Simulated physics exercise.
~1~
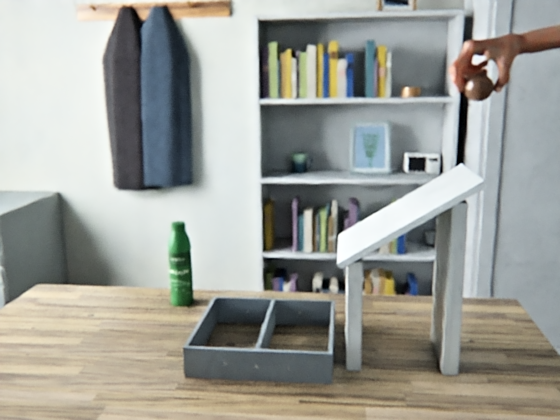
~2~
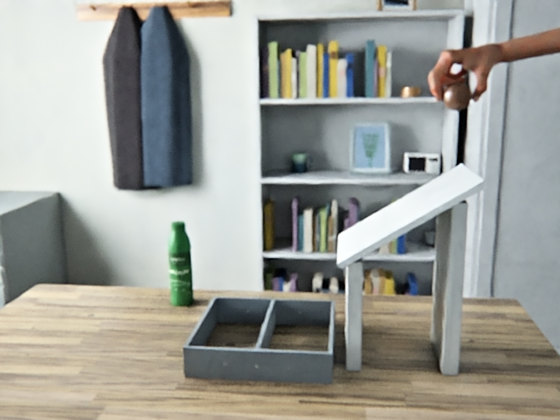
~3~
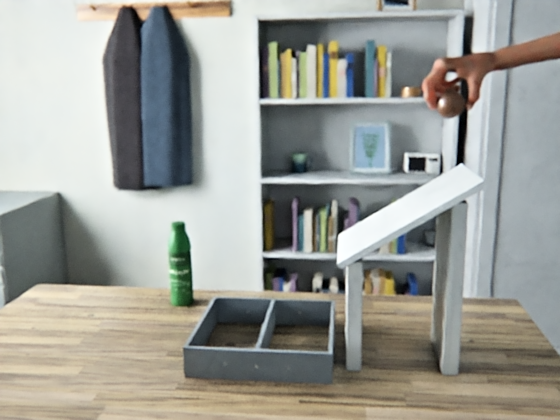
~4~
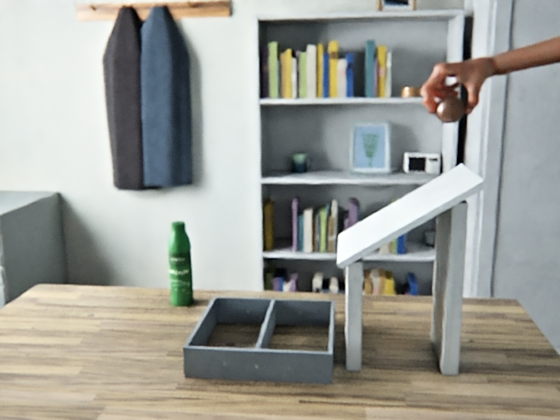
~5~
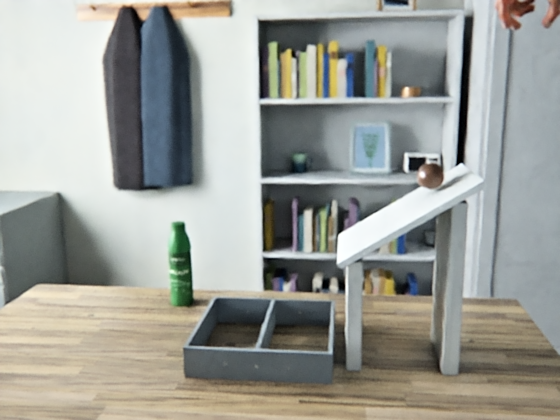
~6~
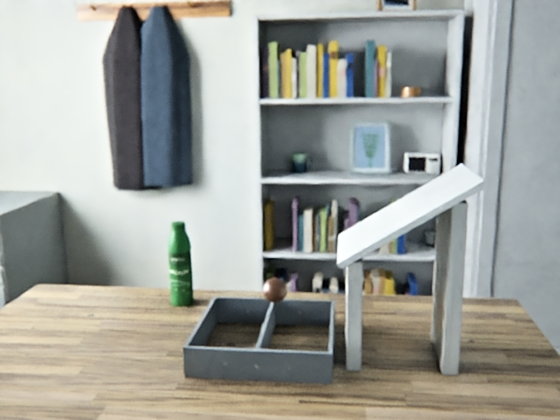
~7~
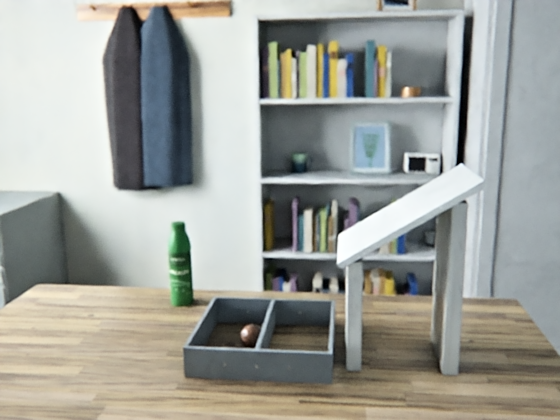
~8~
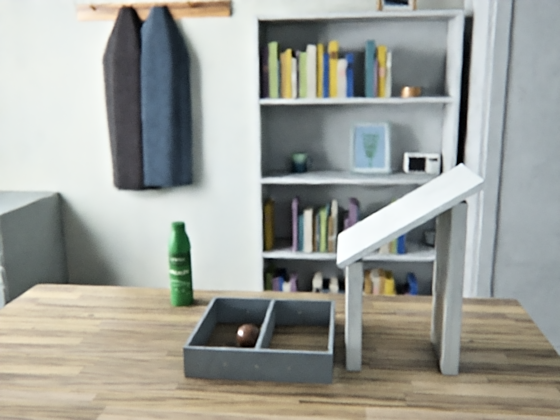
On a wooden table, a hand releases a brown ball onto a sloping board, and it ends in the tray's left compartment.
